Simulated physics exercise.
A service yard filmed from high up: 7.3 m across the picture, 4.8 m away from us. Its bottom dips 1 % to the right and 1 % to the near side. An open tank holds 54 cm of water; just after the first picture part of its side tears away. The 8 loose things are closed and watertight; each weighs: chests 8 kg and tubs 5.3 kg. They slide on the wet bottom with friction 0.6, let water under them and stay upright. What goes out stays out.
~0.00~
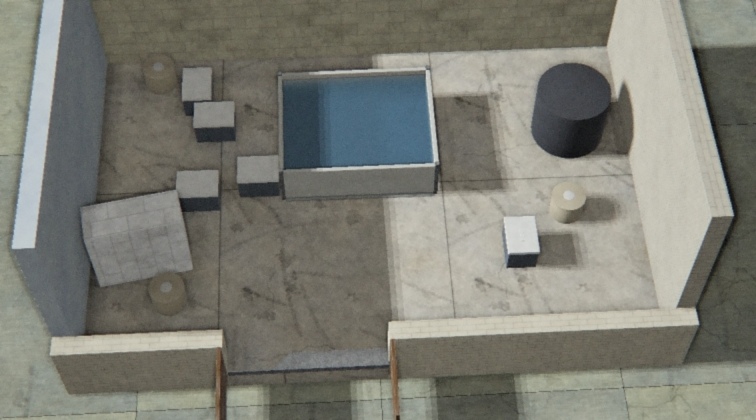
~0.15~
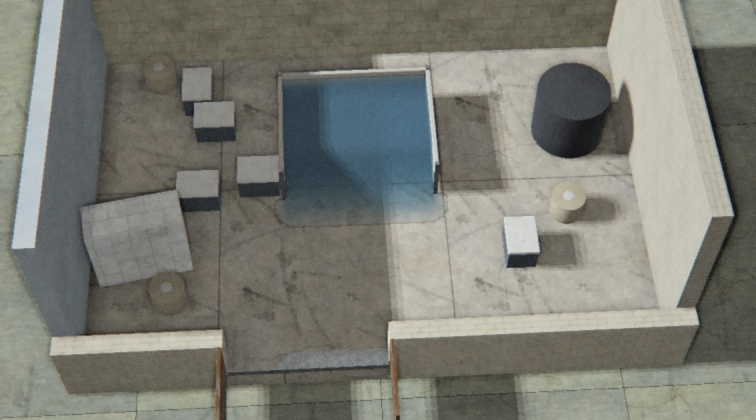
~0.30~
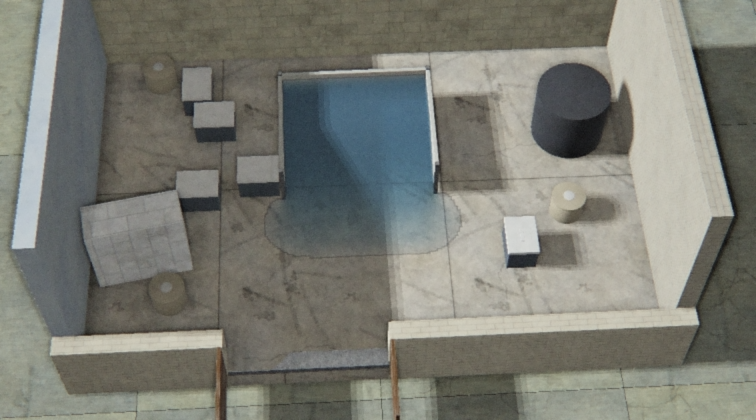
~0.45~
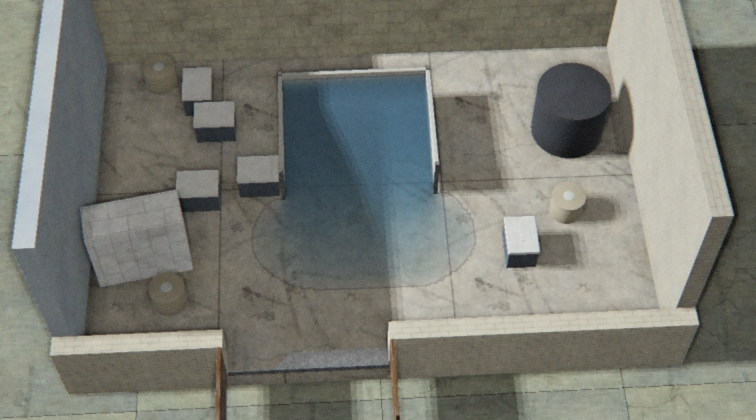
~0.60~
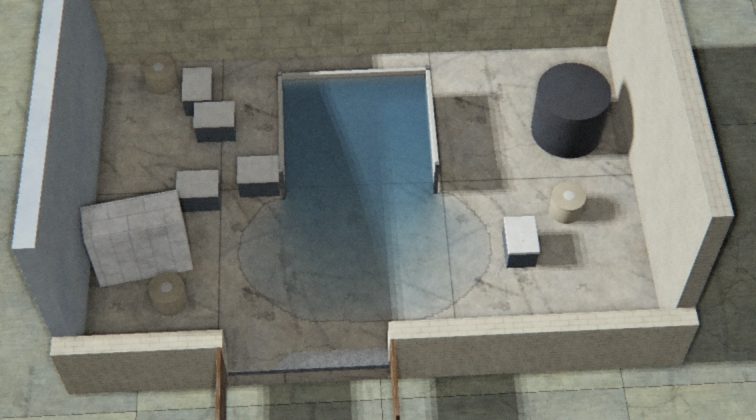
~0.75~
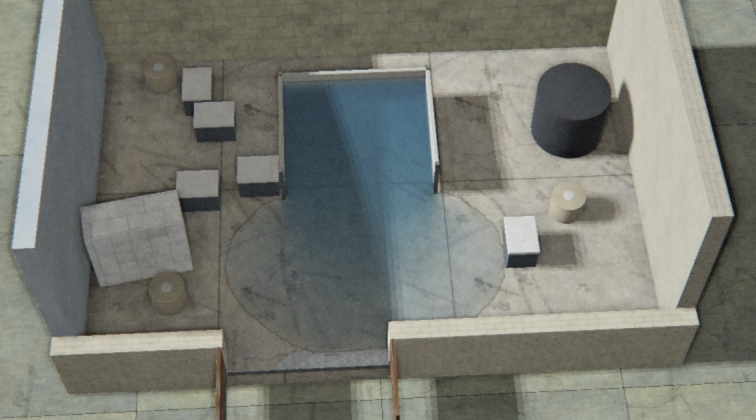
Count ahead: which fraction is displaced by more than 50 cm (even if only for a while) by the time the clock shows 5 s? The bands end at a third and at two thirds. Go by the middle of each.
Share: Not even a third.
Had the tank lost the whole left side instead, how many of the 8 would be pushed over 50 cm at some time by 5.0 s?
Then 5.
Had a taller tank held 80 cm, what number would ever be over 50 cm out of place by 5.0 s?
Then 3.
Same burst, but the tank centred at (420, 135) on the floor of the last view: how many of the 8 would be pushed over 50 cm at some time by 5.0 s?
In that case 2 of them.
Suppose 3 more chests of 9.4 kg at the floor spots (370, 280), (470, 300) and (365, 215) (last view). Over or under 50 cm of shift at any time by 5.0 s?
In turn: More, past it, over.
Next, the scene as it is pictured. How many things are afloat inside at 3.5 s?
I count 0.
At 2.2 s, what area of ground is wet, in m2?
Some 15 m2.
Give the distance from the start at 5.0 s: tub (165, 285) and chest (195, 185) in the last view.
In turn: 20 cm, 0 cm.
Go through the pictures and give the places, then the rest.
A chest at (196, 83) rests on the ground; a chest at (522, 234) rests on the ground; 3.3 m2 under water; 0 of 8 have shifted, in the first frame.
A chest at (196, 83), on the bottom; a chest at (522, 234) rests on the ground; 4.3 m2 under water; 0 of 8 have shifted, in the second frame.
A chest at (196, 83), on the bottom; a chest at (522, 234), on the bottom; 5.5 m2 under water; 0 of 8 have shifted, in the third frame.
A chest at (196, 83), on the bottom; a chest at (522, 234), on the bottom; water covers 6.9 m2; 0 of 8 have shifted, in the fourth frame.
A chest at (196, 83) rests on the ground; a chest at (522, 234) rests on the ground; 8.6 m2 under water; 0 of 8 have shifted, in the fifth frame.
A chest at (196, 83), on the bottom; a chest at (522, 234) rests on the ground; water covers 10.3 m2; 0 of 8 have shifted, in the sixth frame.
After 1.1 s 0 of 8 are over 50 cm from their spots; 0 afloat.
After 2.2 s 0 of 8 are over 50 cm from their spots; 0 afloat.
After 3.5 s 0 of 8 are over 50 cm from their spots; 0 afloat.
After 5.0 s 1 of 8 are over 50 cm from their spots, and 1 have been at some point; 2 afloat.
